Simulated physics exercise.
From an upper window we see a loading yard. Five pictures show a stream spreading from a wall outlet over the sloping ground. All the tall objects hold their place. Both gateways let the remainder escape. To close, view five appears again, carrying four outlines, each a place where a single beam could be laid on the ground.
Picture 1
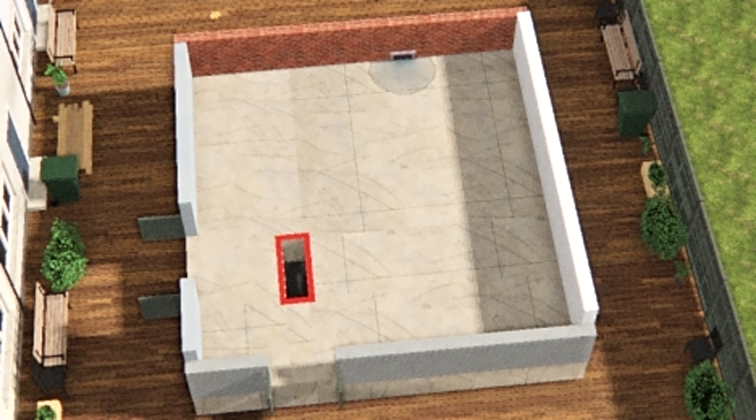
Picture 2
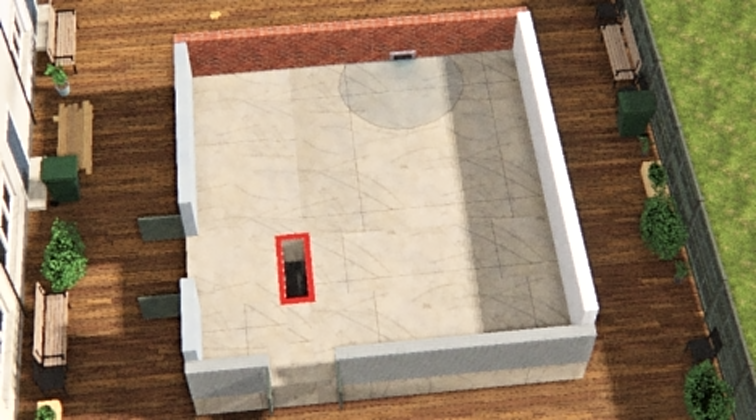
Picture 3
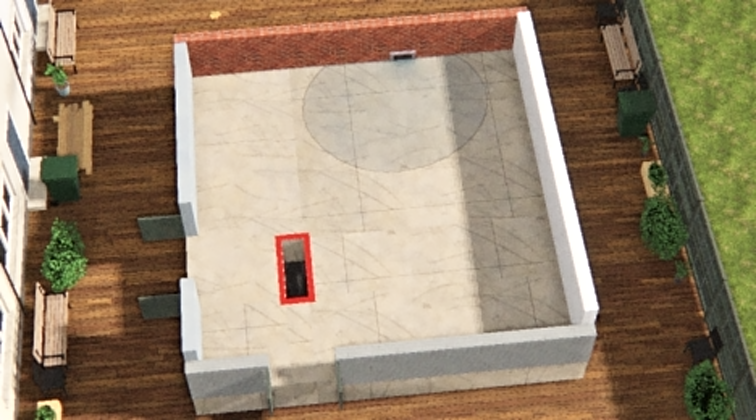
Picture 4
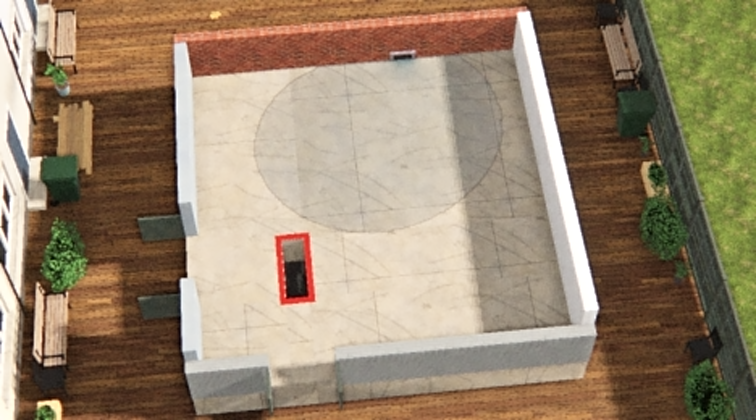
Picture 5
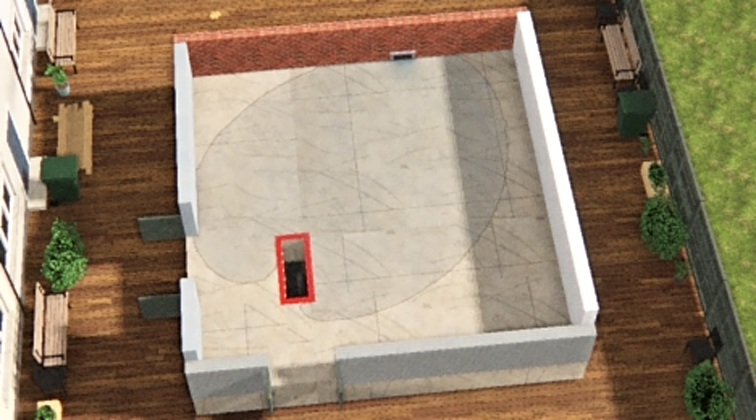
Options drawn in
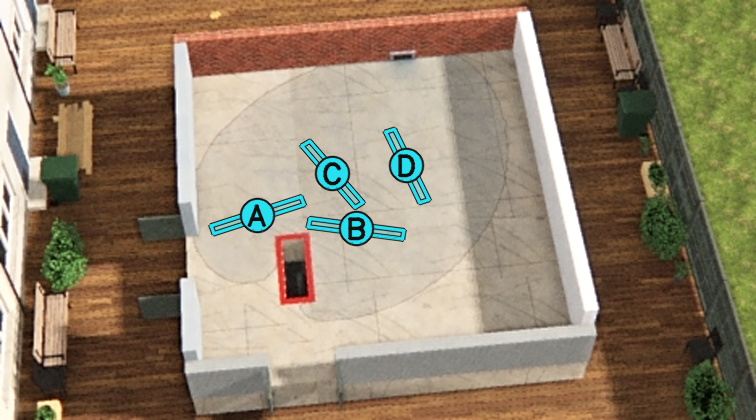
Water spreading in a widening round sheet from a small outfall by the brick wall across a walled yard, reaching the red-edged gully.
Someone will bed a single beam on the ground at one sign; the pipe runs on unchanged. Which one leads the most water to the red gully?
The best spot is A.
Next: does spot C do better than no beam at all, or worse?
Spot C is worse.
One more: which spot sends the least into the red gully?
Spot B.
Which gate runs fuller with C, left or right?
More leaves on the right.
In cyan, A from (212, 229) to (302, 200); B from (309, 222) to (403, 234); C from (305, 143) to (359, 204); D from (389, 130) to (424, 201).
If A is chosen, about 30 % of the stream goes into the red gully, about 66 % out by the gates.
If B is chosen, about 9 % of the stream goes into the red gully, about 91 % out by the gates.
If C is chosen, about 16 % of the stream goes into the red gully, about 83 % out by the gates.
If D is chosen, about 20 % of the stream goes into the red gully, about 79 % out by the gates.
